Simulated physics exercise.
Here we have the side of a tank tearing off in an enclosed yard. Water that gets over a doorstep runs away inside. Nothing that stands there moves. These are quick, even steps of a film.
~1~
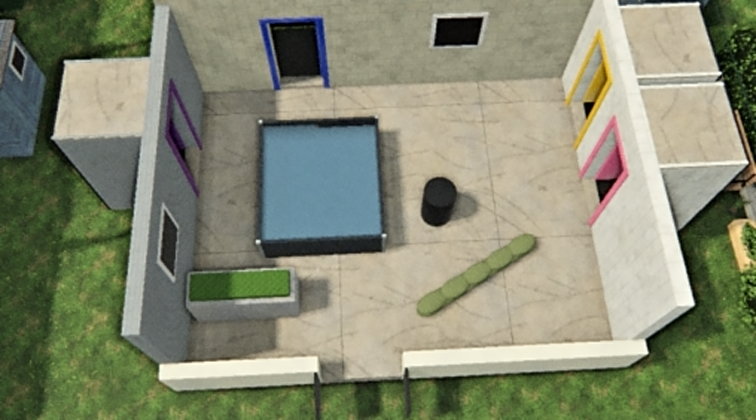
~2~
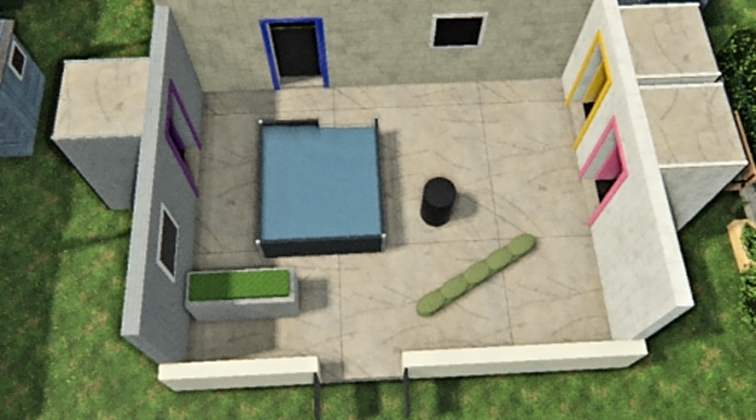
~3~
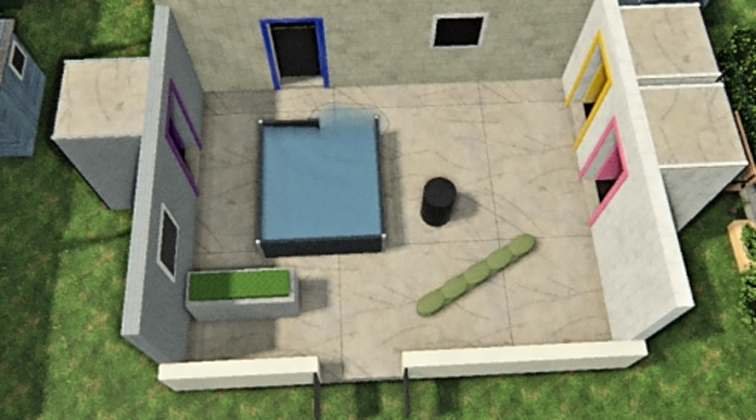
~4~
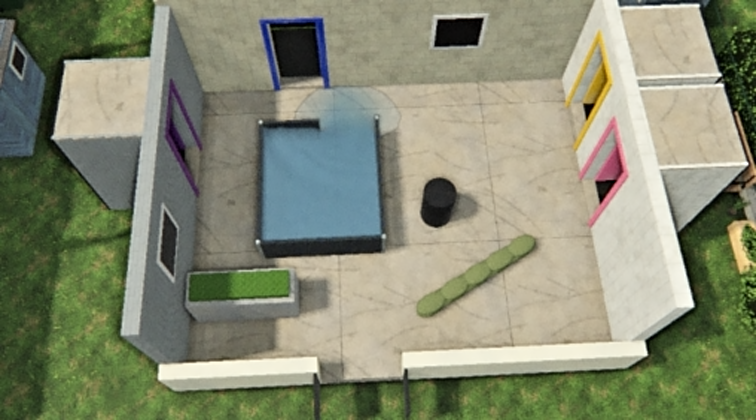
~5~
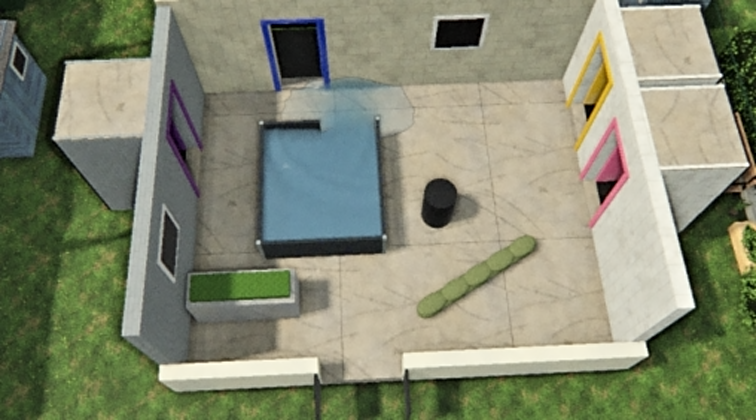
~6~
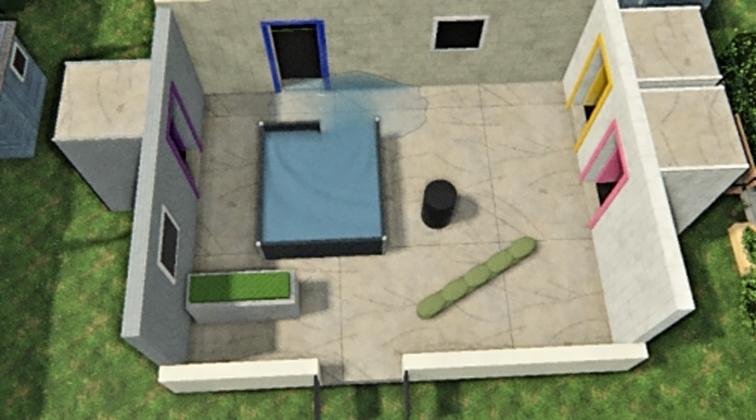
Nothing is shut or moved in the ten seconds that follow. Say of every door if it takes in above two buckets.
The purple door holds within the limit; the blue door floods; the pink door floods; the yellow door holds within the limit.
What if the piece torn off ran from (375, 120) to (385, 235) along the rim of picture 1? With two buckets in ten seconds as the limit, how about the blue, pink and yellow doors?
Blue holds; pink is over; yellow is over.
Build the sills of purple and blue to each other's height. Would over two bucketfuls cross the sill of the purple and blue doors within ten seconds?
My reading: The purple door passes that mark, the blue door passes that mark.
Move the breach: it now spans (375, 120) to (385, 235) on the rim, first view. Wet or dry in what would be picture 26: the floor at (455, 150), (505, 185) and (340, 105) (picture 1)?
One after the other: Covered, awash, dry.
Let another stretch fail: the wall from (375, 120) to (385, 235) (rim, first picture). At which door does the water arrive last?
It is the purple one.
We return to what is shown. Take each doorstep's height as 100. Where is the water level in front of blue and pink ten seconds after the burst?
Near 90 and 110 in a hundred.
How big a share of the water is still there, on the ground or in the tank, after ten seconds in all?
Near 90 in a hundred.
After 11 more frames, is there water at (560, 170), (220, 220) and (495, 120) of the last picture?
As listed: Free of water, not flooded, awash.
A moment on, water covers 10 % of the floor; the purple door not reached, the blue door over two buckets in, the pink door not reached, the yellow door not reached.
Next, water covers 25 % of the floor; the purple door not reached, the blue door far over two buckets in, the pink door not reached, the yellow door wet at the sill, nothing in.
Then, water covers 45 % of the floor; the purple door wet at the sill, nothing in, the blue door far over two buckets in, the pink door under two buckets in, the yellow door wet at the sill, nothing in.
Later, water covers 70 % of the floor; the purple door wet at the sill, nothing in, the blue door far over two buckets in, the pink door over two buckets in, the yellow door wet at the sill, nothing in.
In the end, water covers 95 % of the floor; the purple door wet at the sill, nothing in, the blue door far over two buckets in, the pink door over two buckets in, the yellow door wet at the sill, nothing in.
